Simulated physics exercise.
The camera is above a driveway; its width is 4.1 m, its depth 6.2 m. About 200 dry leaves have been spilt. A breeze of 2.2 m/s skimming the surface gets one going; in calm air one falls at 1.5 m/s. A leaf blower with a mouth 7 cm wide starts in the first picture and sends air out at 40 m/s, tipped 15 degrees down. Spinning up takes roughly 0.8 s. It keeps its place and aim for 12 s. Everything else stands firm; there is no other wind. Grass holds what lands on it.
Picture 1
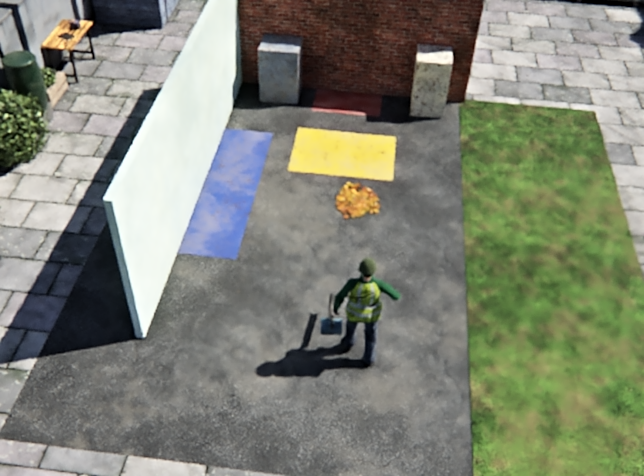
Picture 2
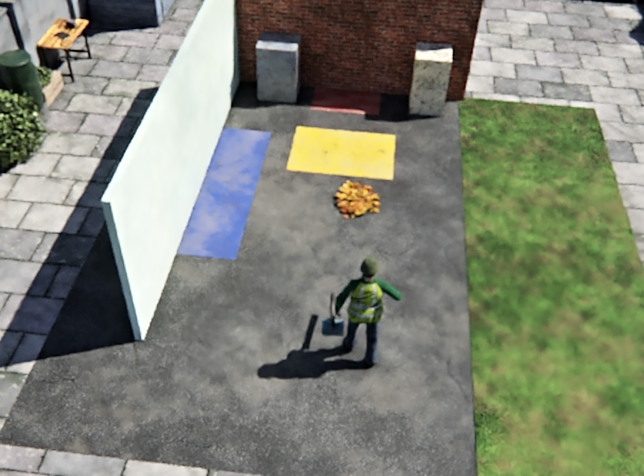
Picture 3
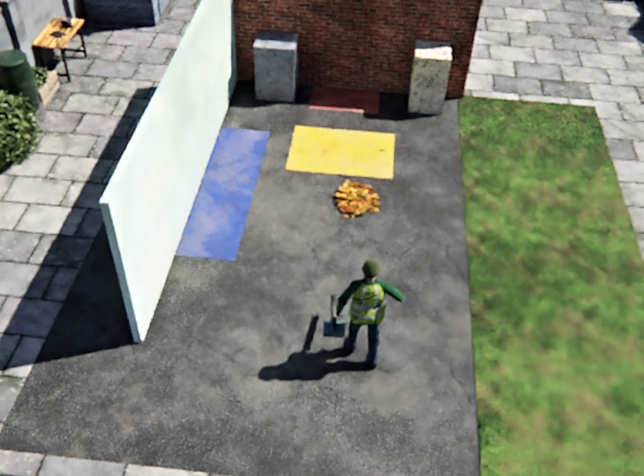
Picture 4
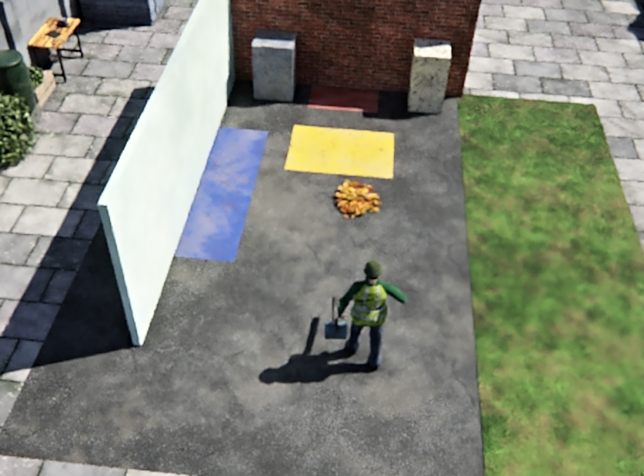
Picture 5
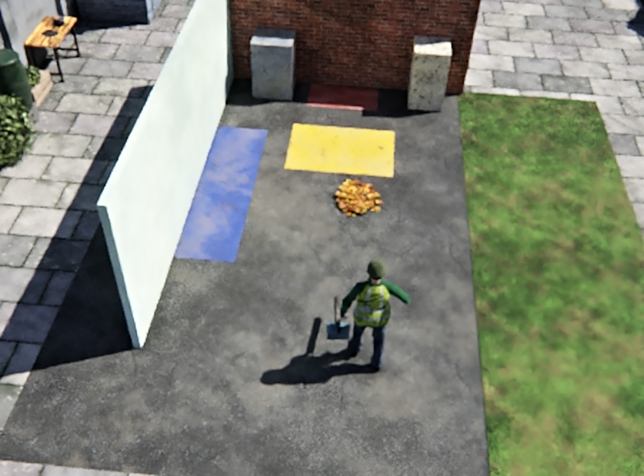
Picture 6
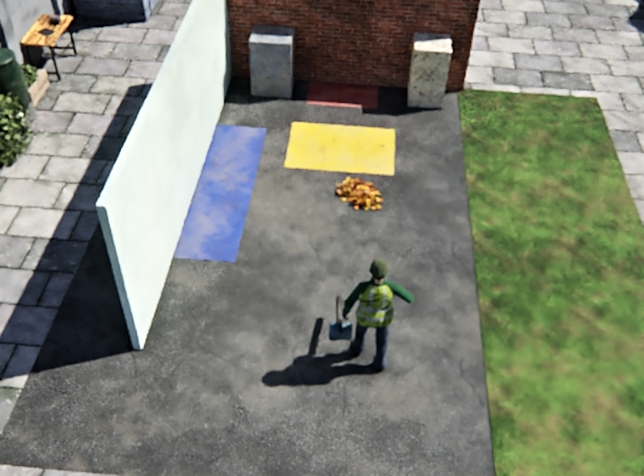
A worker in a green top and bright vest stands on a dark driveway seen from above, facing a small heap of orange-brown dry leaves. A yellow patch lies beyond the leaves, a blue one beside the pale wall at left, a red one between two grey bins near the brick wall, and grass at right. The worker holds a leaf blower almost still while the view drifts very slightly, and finally the heap shifts and flattens a little.
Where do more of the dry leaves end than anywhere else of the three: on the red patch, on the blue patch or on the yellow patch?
The red one.
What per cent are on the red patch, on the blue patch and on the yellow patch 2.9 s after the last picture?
About 40 % red, 0 % blue, 2 % yellow.
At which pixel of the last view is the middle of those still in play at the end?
At about (381, 99).
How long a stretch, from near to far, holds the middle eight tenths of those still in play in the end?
Roughly 0.8 m.
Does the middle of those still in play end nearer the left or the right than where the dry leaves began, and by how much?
Towards the right, some 0.2 m.
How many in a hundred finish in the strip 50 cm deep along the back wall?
Some 60 per cent.
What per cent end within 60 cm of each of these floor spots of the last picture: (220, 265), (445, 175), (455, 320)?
In turn about 0 %, 0 %, 0 %.
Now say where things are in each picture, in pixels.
The middle of the dry leaves is near (358, 202), none has stirred yet and the mouth of the leaf blower is at (332, 296), in the first picture.
The middle of the dry leaves is near (358, 200), none has stirred yet, the yellow patch is centred on (343, 152), the red patch is centred on (346, 101) and the blue patch is centred on (228, 187), in the second picture.
The middle of the dry leaves is near (358, 200), none has stirred yet, the top of a bin is at (433, 49) and the top of a bin is at (277, 40), in the third picture.
The middle of the dry leaves is near (358, 200) and none has stirred yet, in the fourth picture.
The middle of the dry leaves is near (359, 199) and none has stirred yet, in the fifth picture.
The middle of the dry leaves is near (360, 194), the farthest in sight from the leaf blower is at (349, 180) and about 30 % have left their places, in the sixth picture.
Then, 1.5 s after the last picture the count stands so, 24 % are on the yellow patch, 13 % on the red patch and 0 % on the blue patch; the middle of those still in play is near (376, 120).
Then, 2.9 s after the last picture the count stands so, 2 % are on the yellow patch, 39 % on the red patch and 0 % on the blue patch; the middle of those still in play is near (377, 107).
Then, 5.7 s after the last picture the count stands so, 0 % are on the yellow patch, 44 % on the red patch and 0 % on the blue patch; the middle of those still in play is near (378, 102).
Then, 11.1 s after the last picture, at the end, 0 % are on the yellow patch, 43 % on the red patch and 0 % on the blue patch; the middle of those still in play is near (381, 99).
